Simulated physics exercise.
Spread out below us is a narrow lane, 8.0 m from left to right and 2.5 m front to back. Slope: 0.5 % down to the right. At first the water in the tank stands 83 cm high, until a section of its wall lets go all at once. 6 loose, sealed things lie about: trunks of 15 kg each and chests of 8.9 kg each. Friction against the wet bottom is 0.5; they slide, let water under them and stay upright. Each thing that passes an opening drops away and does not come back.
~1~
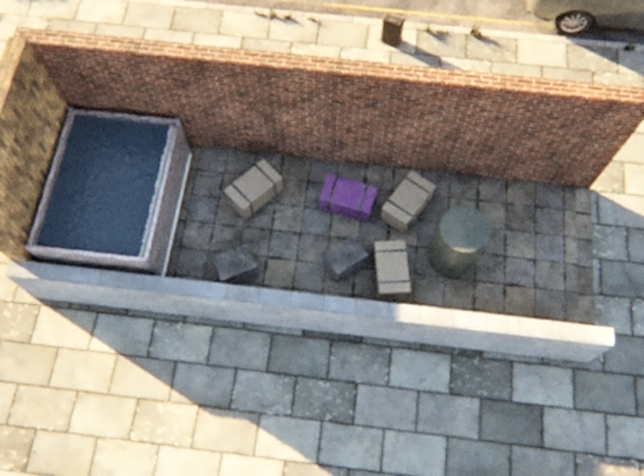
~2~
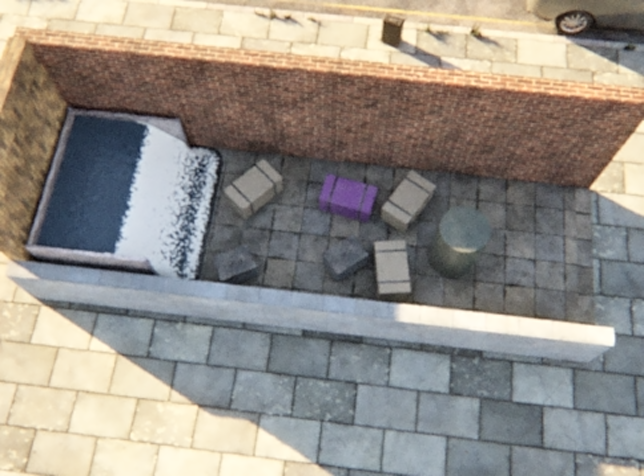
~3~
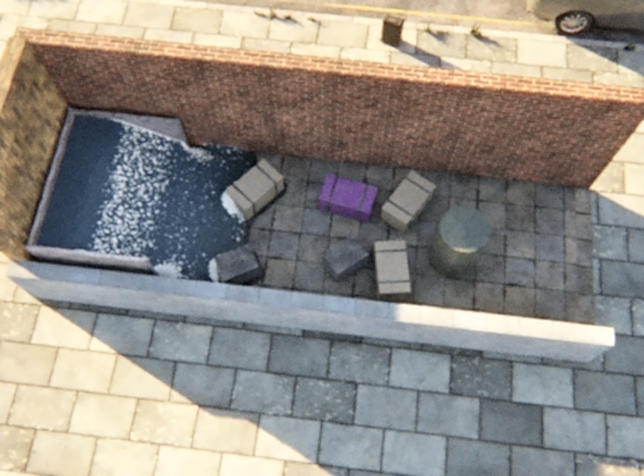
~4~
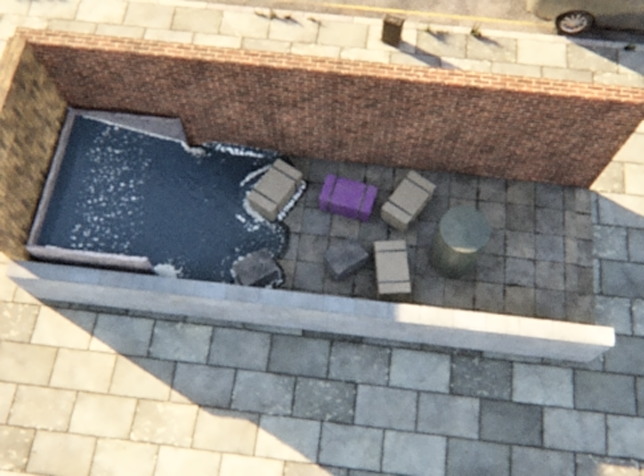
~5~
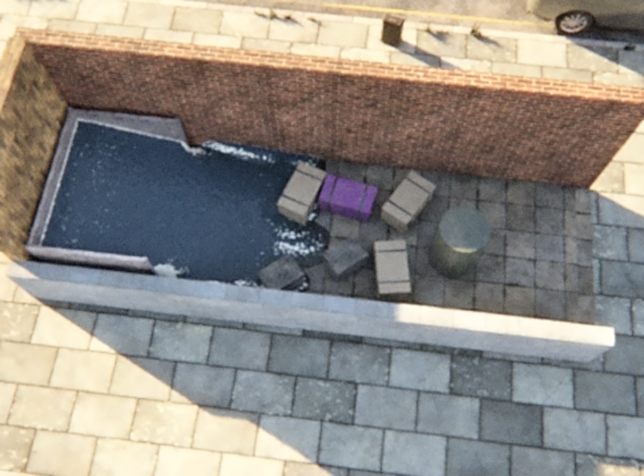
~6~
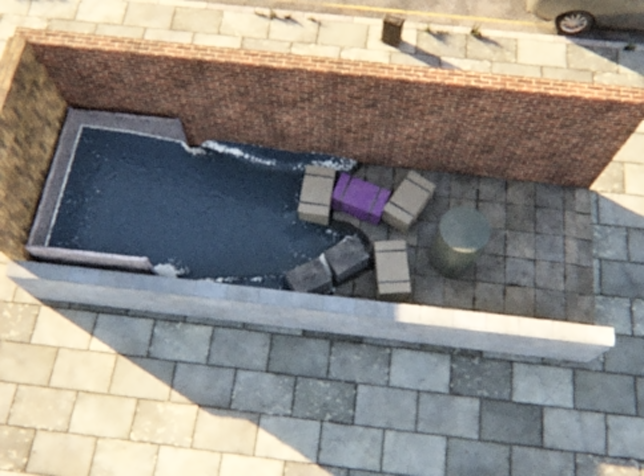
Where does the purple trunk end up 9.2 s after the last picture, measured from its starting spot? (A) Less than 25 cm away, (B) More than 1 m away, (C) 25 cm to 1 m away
(B) More than 1 m away.
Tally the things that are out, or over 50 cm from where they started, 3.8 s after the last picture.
By then the count is 6.
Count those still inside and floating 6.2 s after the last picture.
Then: 0.
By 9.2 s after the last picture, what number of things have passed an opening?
By my count, 6.
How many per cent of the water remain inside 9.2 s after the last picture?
Remaining: Approx. 30 per cent.
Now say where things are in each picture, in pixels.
The purple trunk at (348, 193), on the bottom; 3.4 m2 under water; 0 of 6 have shifted, in the first frame.
The purple trunk at (348, 193) rests on the ground; water covers 4.8 m2; 0 of 6 have shifted, in the second frame.
The purple trunk at (348, 193) rests on the ground; water covers 6.1 m2; 0 of 6 have shifted, in the third frame.
The purple trunk at (348, 193) rests on the ground; water covers 7.3 m2; 2 of 6 have shifted, in the fourth frame.
The purple trunk at (348, 193) rests on the ground; water covers 8.7 m2; 2 of 6 have shifted, in the fifth frame.
The purple trunk at (361, 194) rests on the ground, 19 cm from its start; water covers 10.1 m2; 3 of 6 have shifted, in the sixth frame.
Then, 1.2 s after the last picture the purple trunk is near (516, 193), 2.5 m from its start, afloat; 0 of 6 are out; 5 afloat.
Then, 3.8 s after the last picture the purple trunk has gone out; 5 of 6 are out; 1 afloat.
Then, 6.2 s after the last picture the purple trunk has gone out; 6 of 6 are out; 0 afloat.
Then, 9.2 s after the last picture the purple trunk has gone out; 6 of 6 are out; 0 afloat.
